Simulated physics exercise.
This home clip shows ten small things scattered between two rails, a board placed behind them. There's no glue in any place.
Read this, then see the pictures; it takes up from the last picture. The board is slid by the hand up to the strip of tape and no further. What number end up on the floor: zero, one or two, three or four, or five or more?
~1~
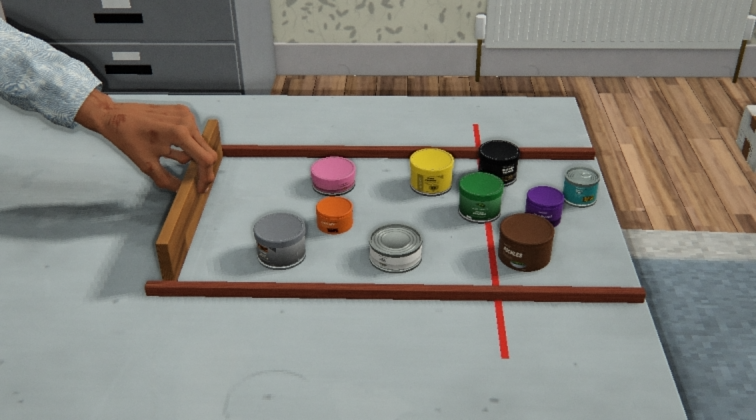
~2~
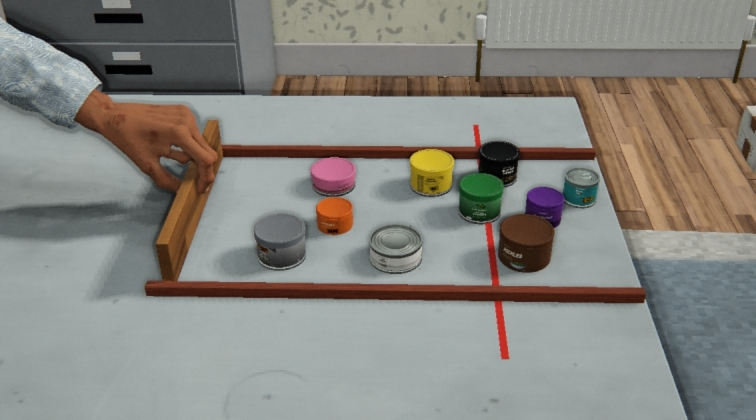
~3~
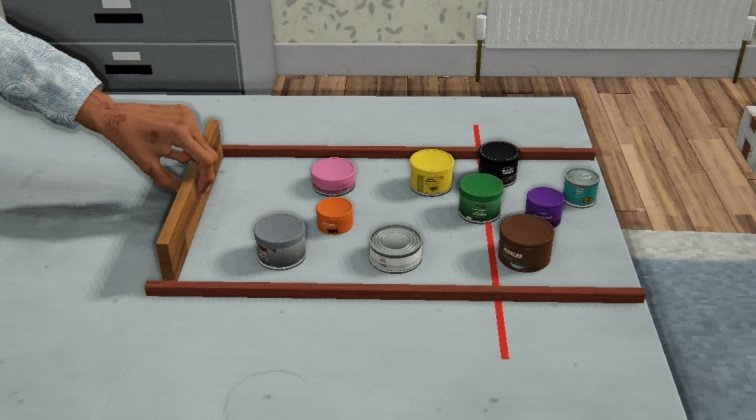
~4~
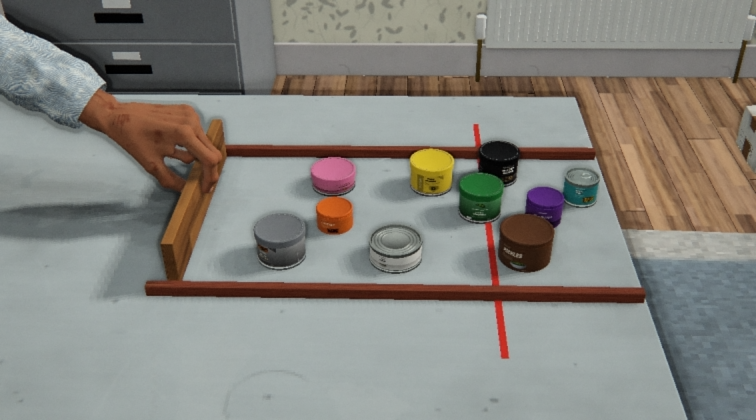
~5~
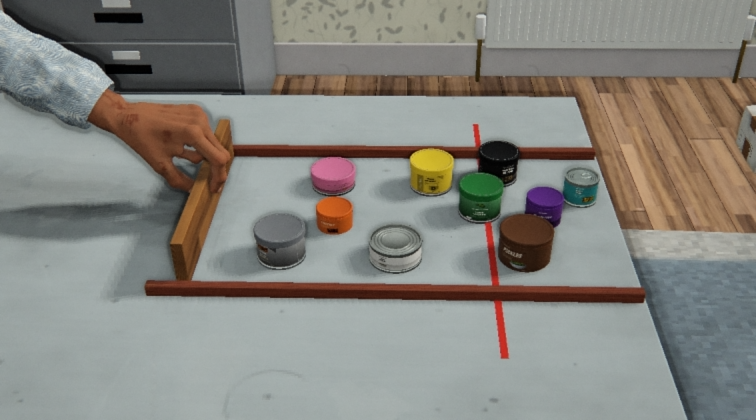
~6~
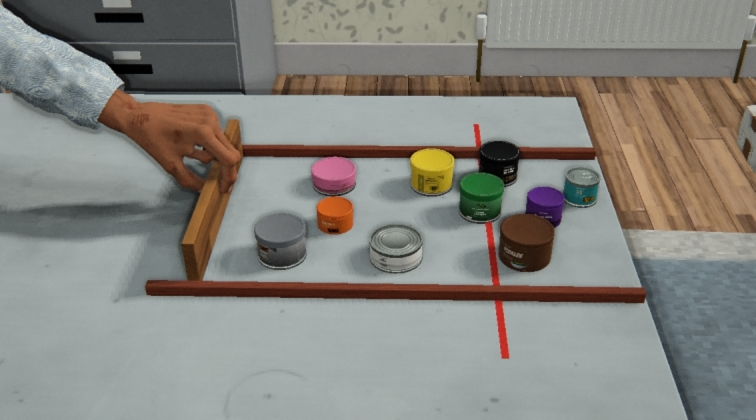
After the sweep, the pieces gone from the top come to zero, as it turns out.
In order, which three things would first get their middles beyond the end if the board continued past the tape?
In sequence: The brown tub, the turquoise pot and the black pot.
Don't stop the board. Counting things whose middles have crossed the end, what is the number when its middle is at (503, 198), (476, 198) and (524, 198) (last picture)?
First 1, next 0, last 2.
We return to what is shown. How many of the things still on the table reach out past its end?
The figure is 1.
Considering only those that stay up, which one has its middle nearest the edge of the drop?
The brown tub finishes nearest.
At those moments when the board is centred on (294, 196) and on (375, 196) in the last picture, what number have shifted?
First 1, after that 5.
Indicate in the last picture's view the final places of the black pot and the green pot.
The first comes to rest at (572, 157), and the second at (523, 198).
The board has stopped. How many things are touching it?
That would be 3 of them.
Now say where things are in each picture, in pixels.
Turquoise pot (581, 187); purple tub (544, 208); brown tub (526, 242); board (194, 195); tape (488, 219), in the first frame.
Purple tub (544, 208); pink tin (333, 177), in the second frame.
Brown tub (526, 243); grey tin (281, 242), in the third frame.
Turquoise pot (581, 188); board (198, 195), in the fourth frame.
Purple tub (544, 208); green pot (480, 198), in the fifth frame.
Turquoise pot (581, 187); purple tub (544, 208); brown tub (526, 243); board (216, 195); tape (488, 218), in the sixth frame.
Early on, none off yet; turquoise pot at rest near (581, 187); purple tub at rest near (544, 208); brown tub at rest near (526, 243).
Finally, the number that fall off is zero.
